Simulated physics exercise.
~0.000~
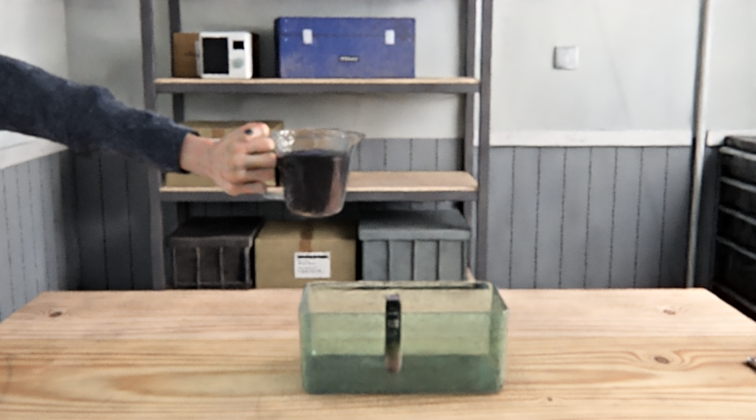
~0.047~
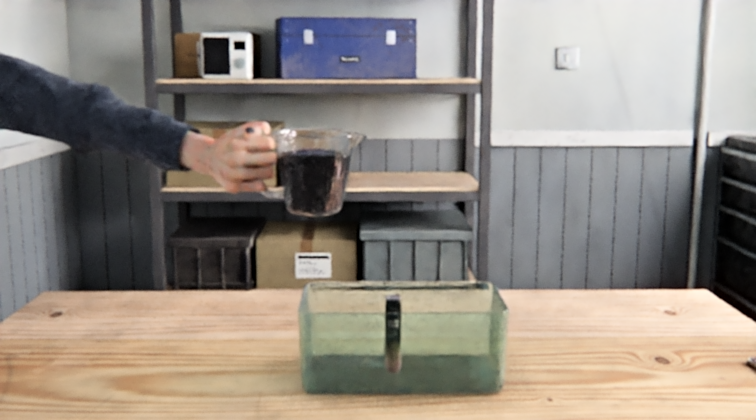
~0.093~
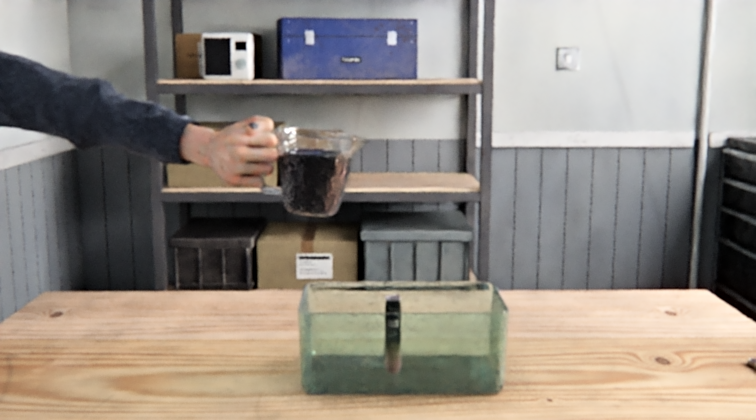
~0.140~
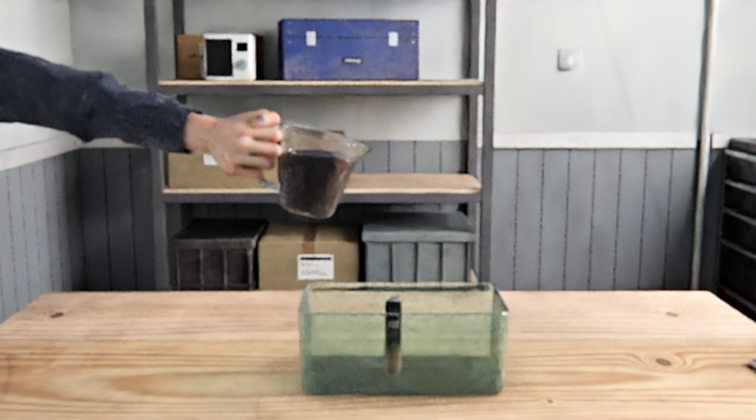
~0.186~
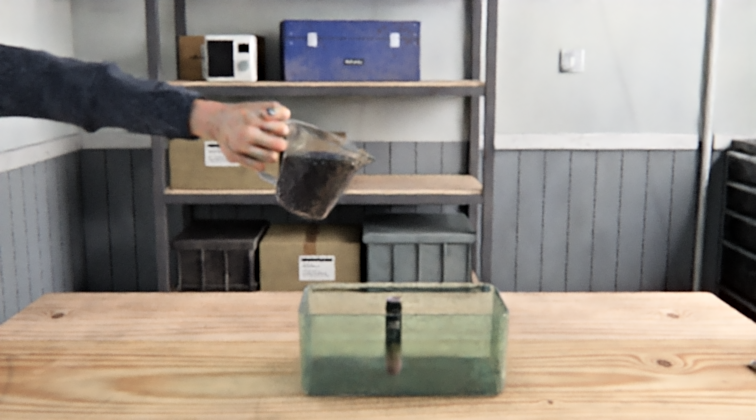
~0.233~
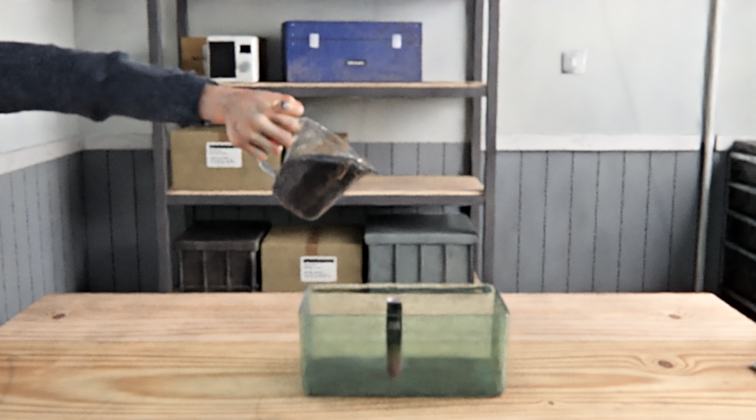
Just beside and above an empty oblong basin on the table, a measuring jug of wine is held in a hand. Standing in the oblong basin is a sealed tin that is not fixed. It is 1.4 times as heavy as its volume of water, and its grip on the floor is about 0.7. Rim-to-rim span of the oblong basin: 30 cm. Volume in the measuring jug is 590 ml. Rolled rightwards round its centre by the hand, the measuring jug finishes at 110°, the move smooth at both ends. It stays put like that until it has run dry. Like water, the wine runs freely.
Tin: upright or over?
It fails to stay erect.
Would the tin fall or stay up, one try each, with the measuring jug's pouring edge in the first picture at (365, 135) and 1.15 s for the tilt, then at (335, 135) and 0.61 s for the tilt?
Try 1: Still standing; try 2: Tipped over.
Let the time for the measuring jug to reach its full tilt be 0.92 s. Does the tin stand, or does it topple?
Tips over.
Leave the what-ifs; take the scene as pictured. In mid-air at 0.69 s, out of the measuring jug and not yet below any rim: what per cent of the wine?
Close to 16 %.
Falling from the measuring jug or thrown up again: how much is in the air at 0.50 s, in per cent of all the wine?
Around 42 in a hundred.
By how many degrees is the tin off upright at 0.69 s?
I'd put it at close to 5 degrees off upright.
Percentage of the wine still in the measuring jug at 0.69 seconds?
About 4 % is still there.
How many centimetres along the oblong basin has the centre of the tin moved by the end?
The middle of the tin ends some 7.5 cm along the basin.
After 0.50 s the tilt is 101° and 44 per cent is still to pour; the tin stands where it began.
After 0.69 s the tilt is 110° and 4 per cent is still to pour; the tin stands where it began.
After 0.89 s the tilt is 110° and 0 per cent is still to pour; the tin lies on its side.
After 1.11 s the tilt is 110° and 0 per cent is still to pour; the tin lies on its side.
In the end the tin lies on its side.
